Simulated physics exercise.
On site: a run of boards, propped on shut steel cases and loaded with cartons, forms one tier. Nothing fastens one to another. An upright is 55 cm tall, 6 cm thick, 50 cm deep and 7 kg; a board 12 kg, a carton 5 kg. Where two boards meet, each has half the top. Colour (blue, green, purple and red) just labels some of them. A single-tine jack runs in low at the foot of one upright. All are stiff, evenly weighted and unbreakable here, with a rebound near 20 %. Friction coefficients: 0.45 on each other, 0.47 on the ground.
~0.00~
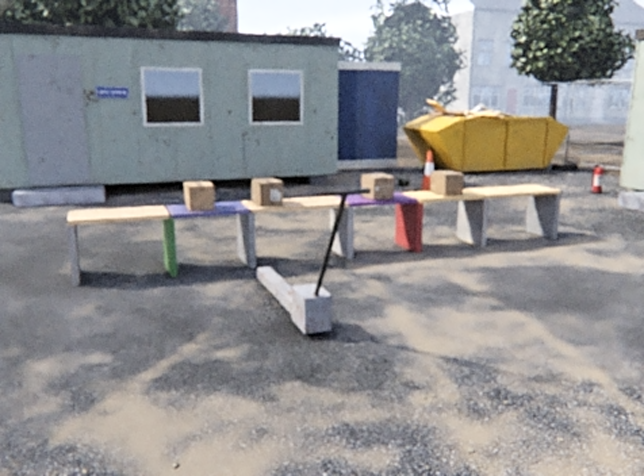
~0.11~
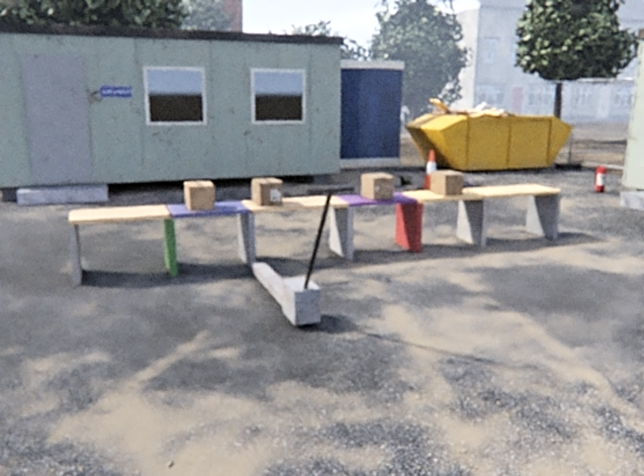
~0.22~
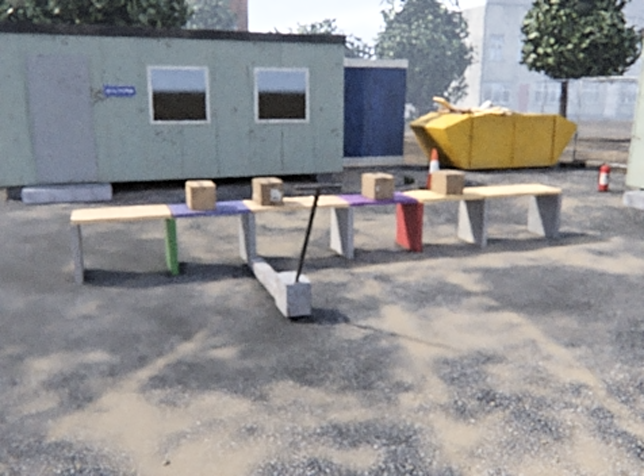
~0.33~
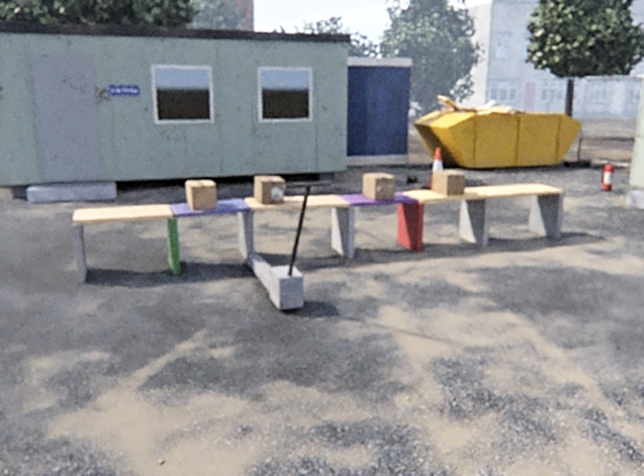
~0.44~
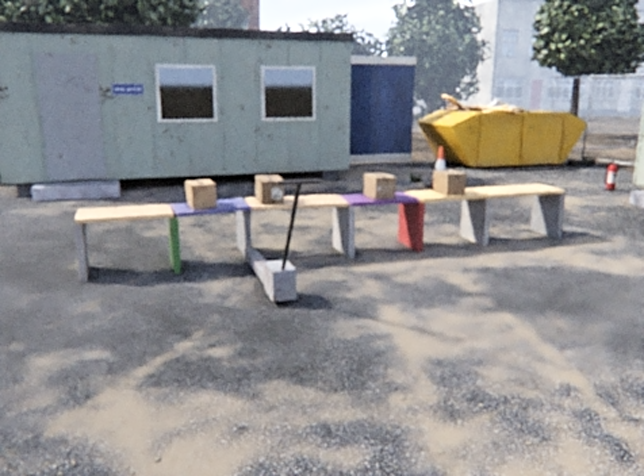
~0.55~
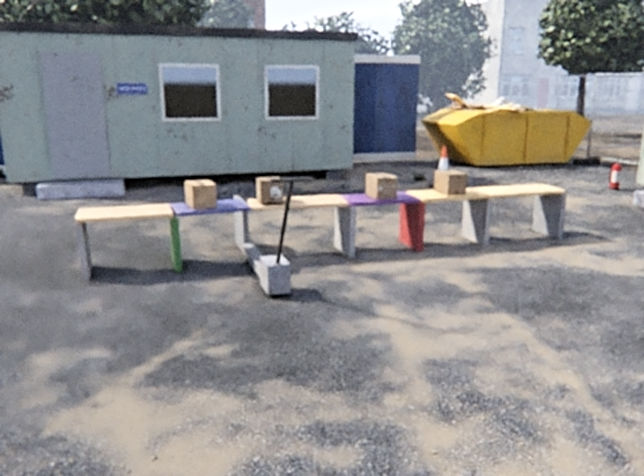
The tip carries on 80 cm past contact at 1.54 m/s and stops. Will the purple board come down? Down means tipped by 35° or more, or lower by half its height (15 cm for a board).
The purple board remains up.
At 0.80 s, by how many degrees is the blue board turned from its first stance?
About 40°.
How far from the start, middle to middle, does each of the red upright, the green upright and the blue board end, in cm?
About: Red 0, green 30, blue 60.
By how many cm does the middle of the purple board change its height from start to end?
It ends some 0 cm lower.
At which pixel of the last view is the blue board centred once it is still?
At about (186, 255).
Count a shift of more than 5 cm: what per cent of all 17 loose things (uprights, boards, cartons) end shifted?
It is 45 per cent.
After 0.66 s, none of the 17 pieces down, 8 disturbed; purple board unmoved; blue board leaning 8°.
After 0.80 s, 4 of the 17 pieces down; purple board unmoved; blue board leaning 37°, 24 cm lower.
After 1.02 s, 5 of the 17 pieces down; purple board unmoved; green upright leaning 67°.
After 1.34 s, 7 of the 17 pieces down; purple board unmoved; green upright on its side.
At rest (2.2 s), 7 of the 17 pieces down; purple board unmoved; green upright on its side; blue board leaning 7°, 50 cm lower. As the last picture would show them, middles, purple board near (380, 199), green upright near (158, 265).
